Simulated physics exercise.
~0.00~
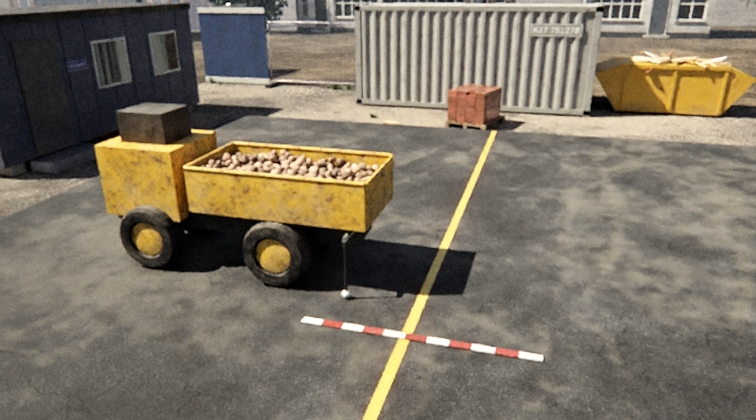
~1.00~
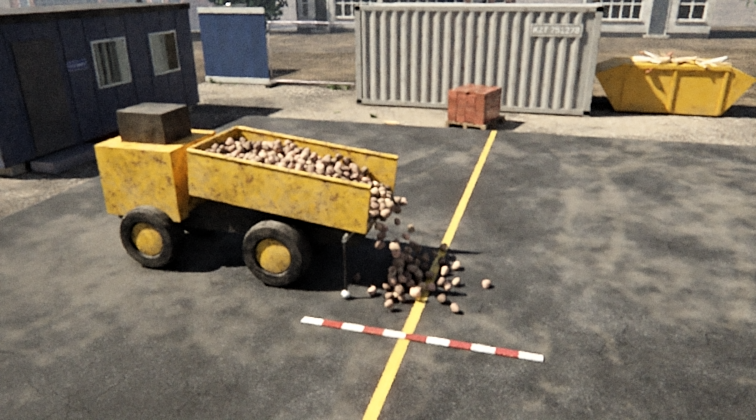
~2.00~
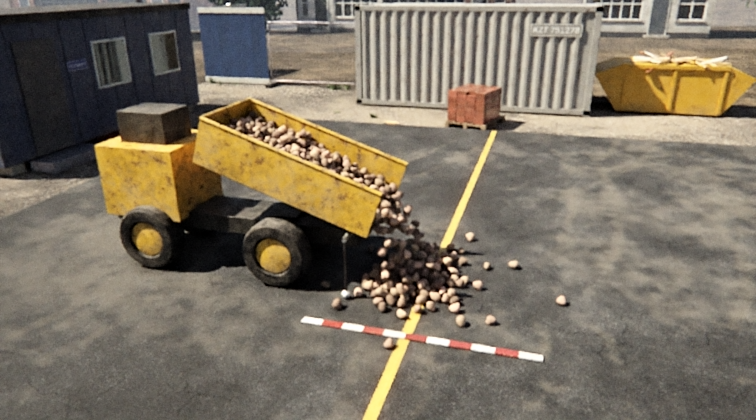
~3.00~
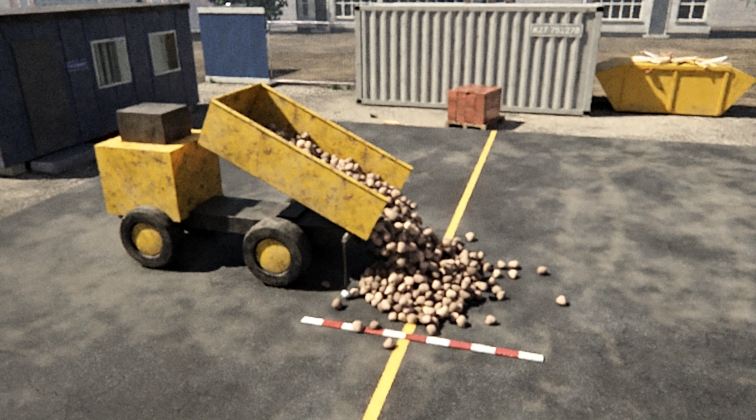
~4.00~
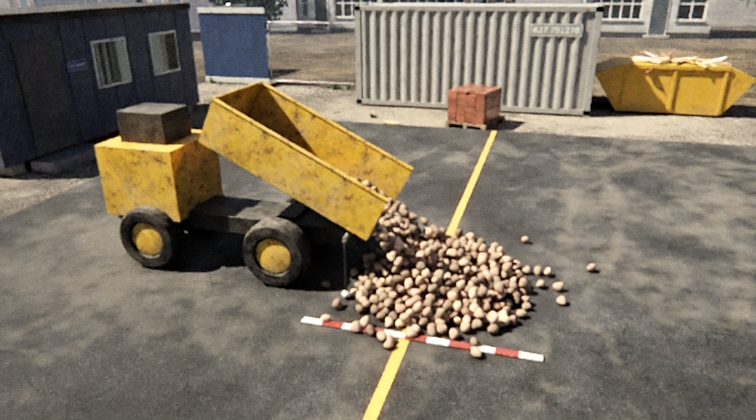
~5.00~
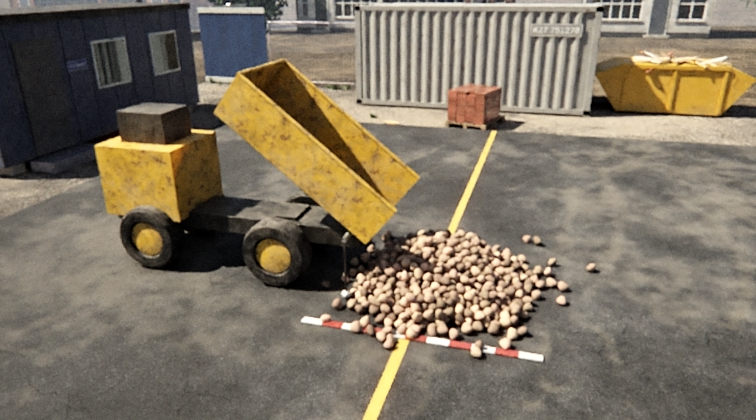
On a paved yard, a yellow truck raised its bed in stages and tipped a load of smooth, round stones out of the back, until the bed was empty and a wide heap lay spread across the painted yellow line beside a striped staff.
